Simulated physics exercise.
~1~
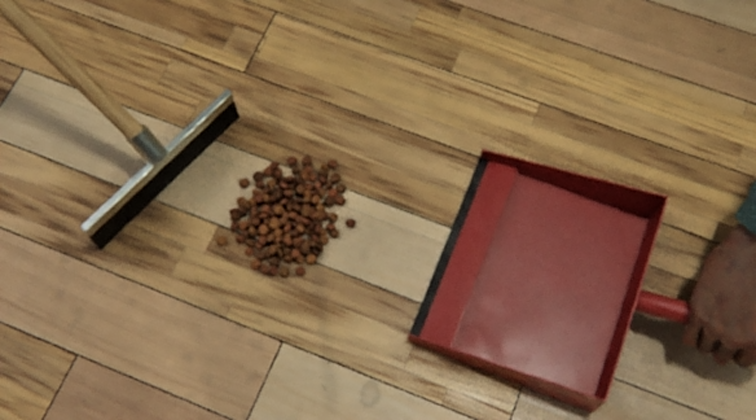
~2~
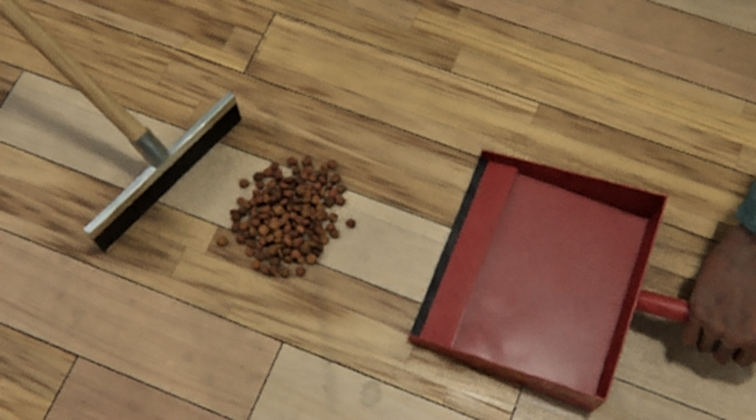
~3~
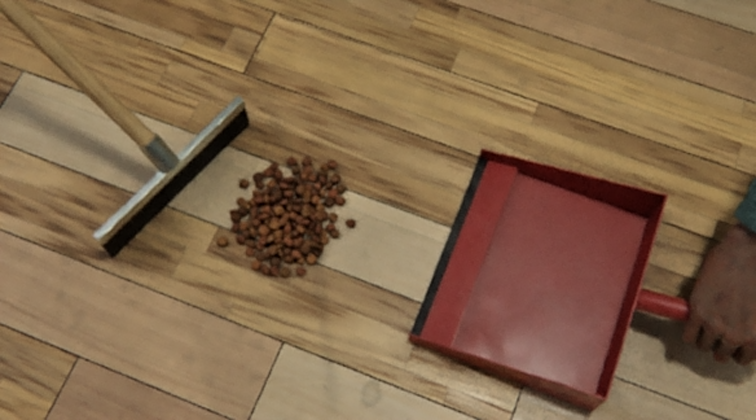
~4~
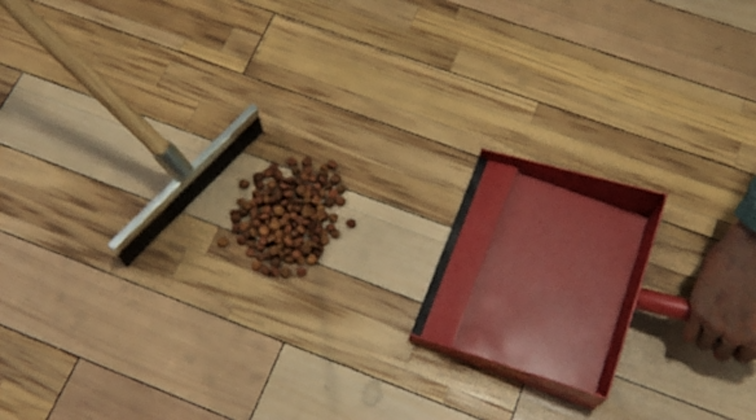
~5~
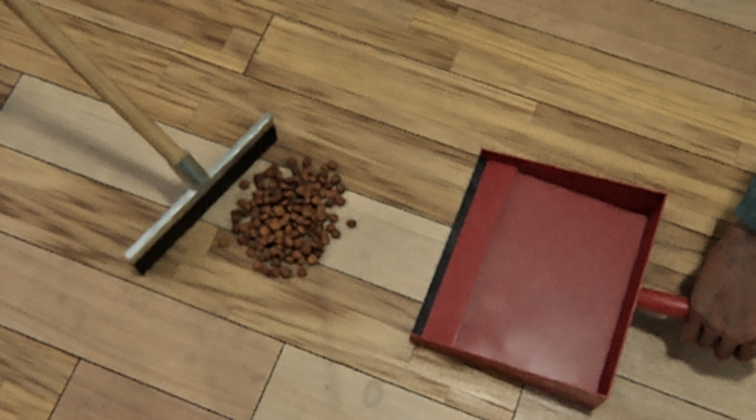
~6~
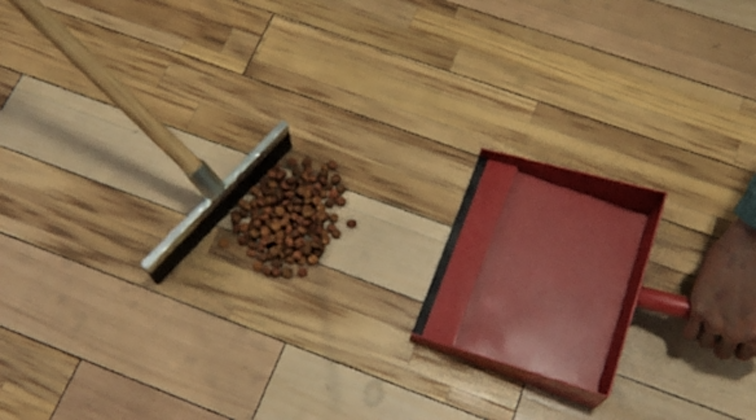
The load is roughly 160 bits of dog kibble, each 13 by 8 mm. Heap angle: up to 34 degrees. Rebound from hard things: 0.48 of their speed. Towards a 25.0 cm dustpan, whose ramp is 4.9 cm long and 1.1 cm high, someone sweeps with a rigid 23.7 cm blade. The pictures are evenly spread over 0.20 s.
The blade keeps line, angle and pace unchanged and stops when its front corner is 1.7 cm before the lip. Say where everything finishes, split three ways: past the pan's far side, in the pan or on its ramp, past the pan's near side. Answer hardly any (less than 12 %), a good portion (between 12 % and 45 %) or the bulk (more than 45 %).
Far side: Hardly any; pan: A good portion; near side: A good portion.
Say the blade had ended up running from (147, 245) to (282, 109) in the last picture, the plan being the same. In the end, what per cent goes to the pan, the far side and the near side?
Final per cent - pan 5, far 0, near 10.
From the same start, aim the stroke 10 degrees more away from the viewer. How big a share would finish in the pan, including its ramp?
I'd expect close to 10 percent.
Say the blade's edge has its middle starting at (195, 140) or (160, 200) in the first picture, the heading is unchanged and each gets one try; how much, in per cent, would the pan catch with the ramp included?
I'd put it near 5 per cent for the first and near 20 per cent for the second.
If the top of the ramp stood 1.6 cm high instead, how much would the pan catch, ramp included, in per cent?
20 %.
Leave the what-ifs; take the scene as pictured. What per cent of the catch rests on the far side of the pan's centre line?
Roughly 20 per cent.
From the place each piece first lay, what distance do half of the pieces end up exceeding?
Median: Approx. 18 cm.
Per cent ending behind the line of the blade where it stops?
Estimate: Near 5 %.
Then, 0.19 s after the last picture, middle of the blade 16 cm from the lip; 0 % over the lip, far side 0 %, near side 5 %.
Then, 0.32 s after the last picture, middle of the blade 9 cm from the lip; 0 % over the lip, far side 0 %, near side 10 %.
Then, 0.58 s after the last picture, middle of the blade 5 cm from the lip; 20 % over the lip, far side 0 %, near side 20 %.
In the end, far side 0 %, pan 20 %, near side 20 %, in front of the lip or behind the blade 60 %.
